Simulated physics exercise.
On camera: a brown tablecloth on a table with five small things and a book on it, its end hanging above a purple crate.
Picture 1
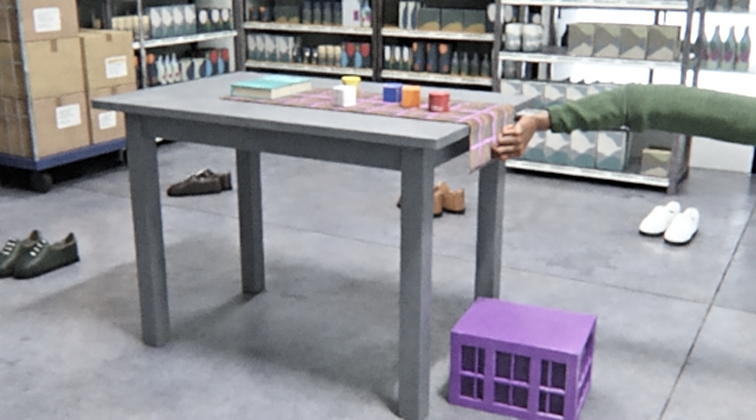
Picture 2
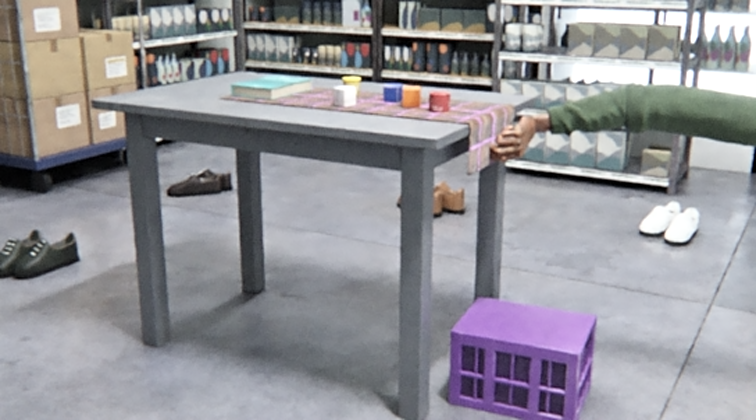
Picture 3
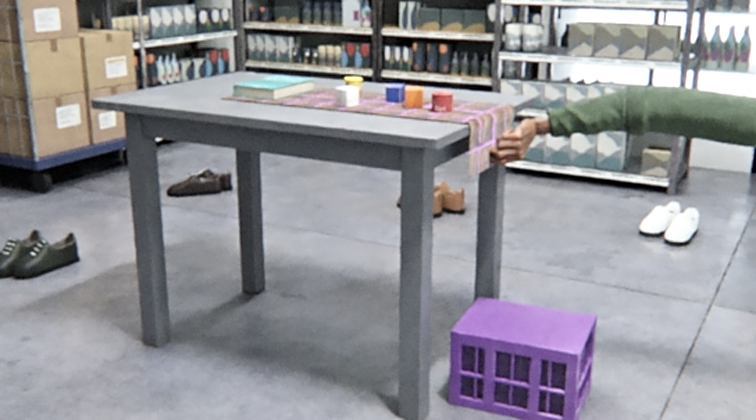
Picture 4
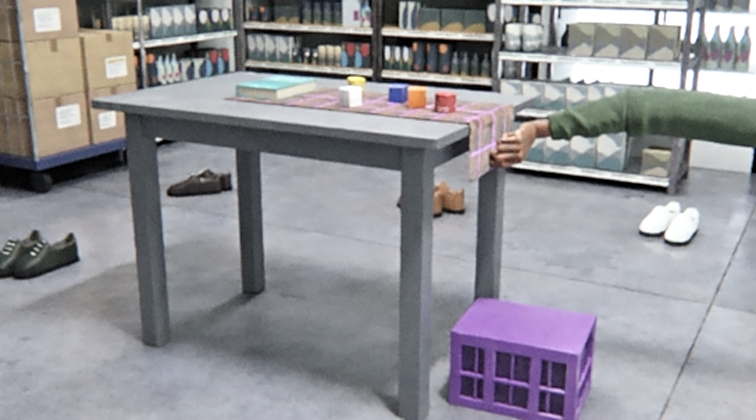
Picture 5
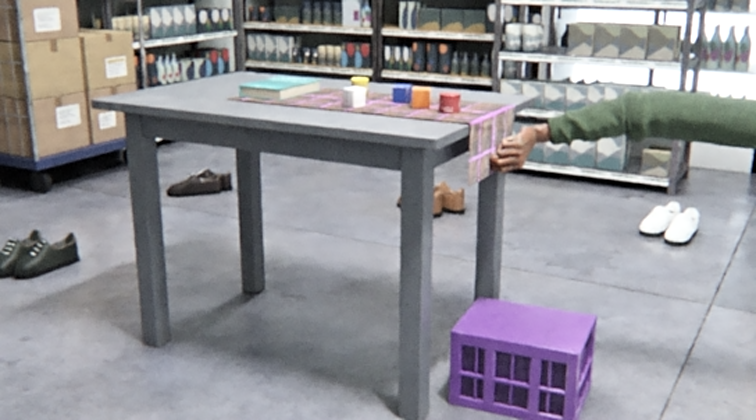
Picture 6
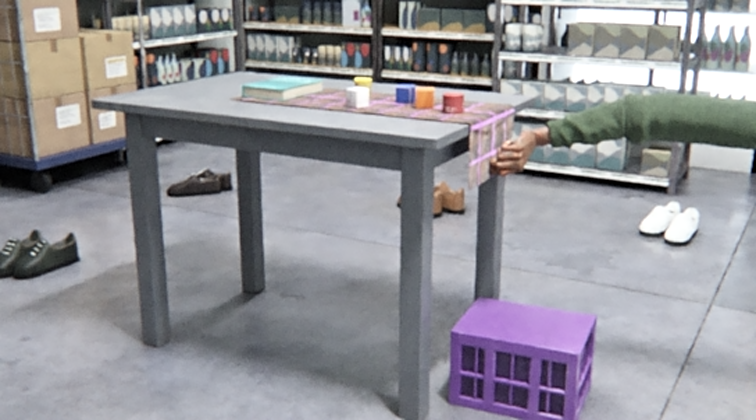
A gray table stands on the concrete floor of a storeroom with stocked shelves, boxes and scattered shoes, seen from slightly above by a still camera. On it, a teal book and five small red, orange, blue, white and yellow things rest on a brownish-pink checked cloth, with a purple crate below right. A green-sleeved hand slowly draws the hanging end slightly downward, and the things shift slightly right with the cloth.
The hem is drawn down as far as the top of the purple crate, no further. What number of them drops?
The count of fallen things is four.
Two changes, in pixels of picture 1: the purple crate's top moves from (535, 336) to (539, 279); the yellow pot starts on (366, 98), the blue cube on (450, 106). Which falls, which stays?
The yellow pot keeps its place on top, the blue cube goes over.
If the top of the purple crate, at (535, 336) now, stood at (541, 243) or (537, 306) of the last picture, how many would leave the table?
Over the edge go 1 and 3.
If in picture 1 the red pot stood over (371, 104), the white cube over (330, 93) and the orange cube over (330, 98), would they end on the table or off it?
The red pot falls; the white cube stays on; the orange cube remains up.
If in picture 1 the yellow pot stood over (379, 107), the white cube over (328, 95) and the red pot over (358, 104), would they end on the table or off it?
The yellow pot comes down, the white cube holds on, the red pot comes down.
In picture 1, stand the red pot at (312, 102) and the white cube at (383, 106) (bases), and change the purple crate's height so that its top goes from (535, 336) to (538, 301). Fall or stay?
The red pot holds on, the white cube goes over.
A little later, hem near (491, 244); red pot gone.
Next, hem near (491, 295); red pot, orange cube and blue cube gone.
When it is over, hem on the crate; red pot, orange cube, blue cube and white cube gone. It carries off four.
